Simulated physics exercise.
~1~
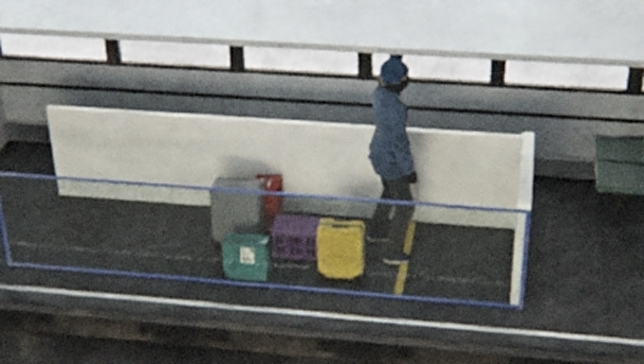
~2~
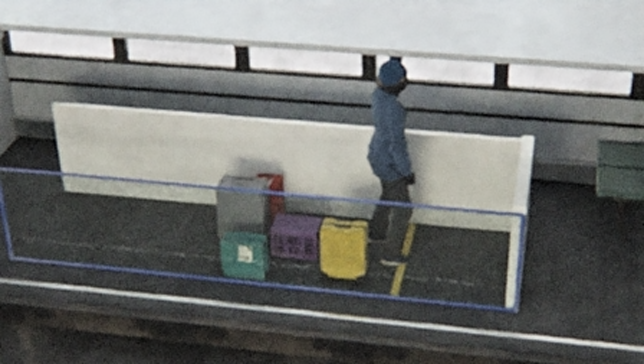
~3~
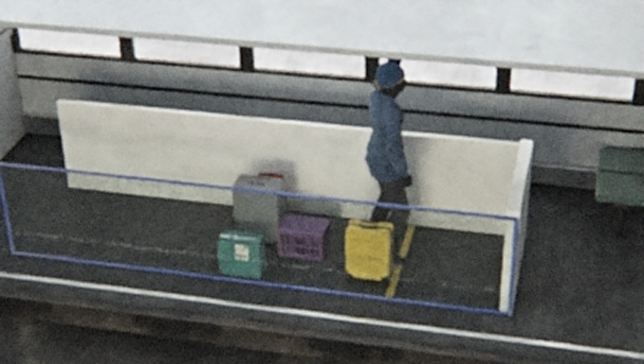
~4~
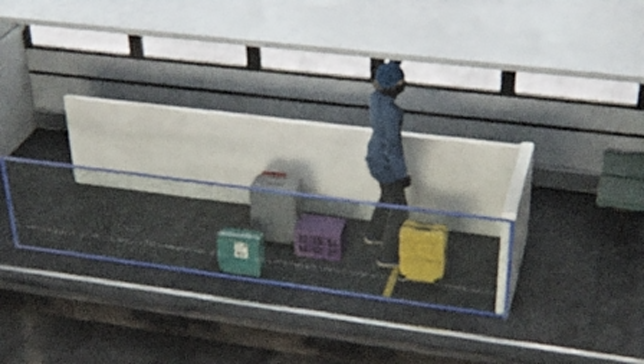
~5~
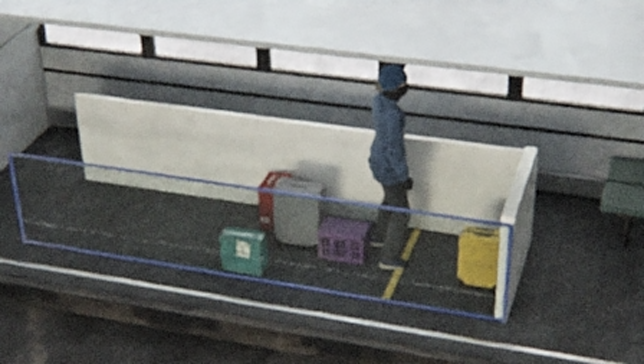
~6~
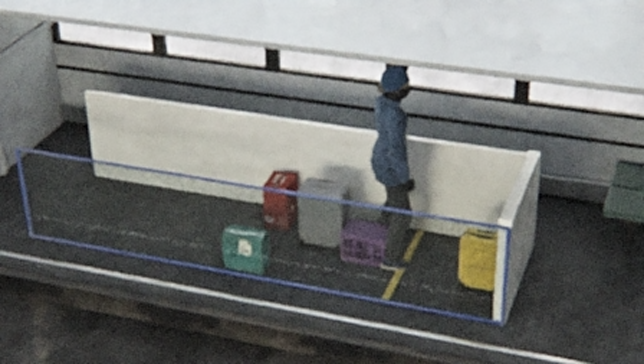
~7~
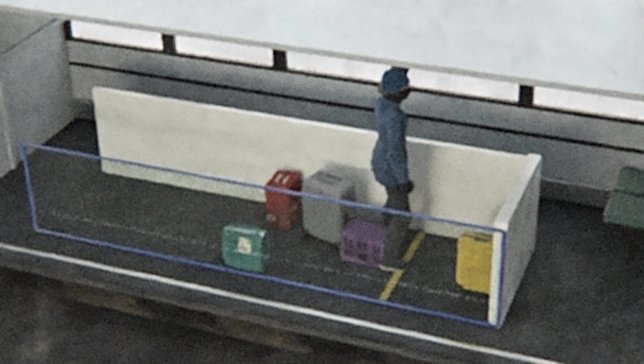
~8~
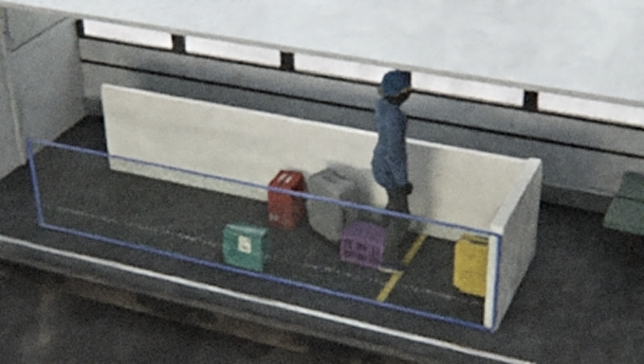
A yellow suitcase slid right across the floor past a yellow line and stopped by the end wall, while a grey suitcase and a purple crate shifted right but stayed short of it, as the red pack, teal case and standing traveller kept their places.
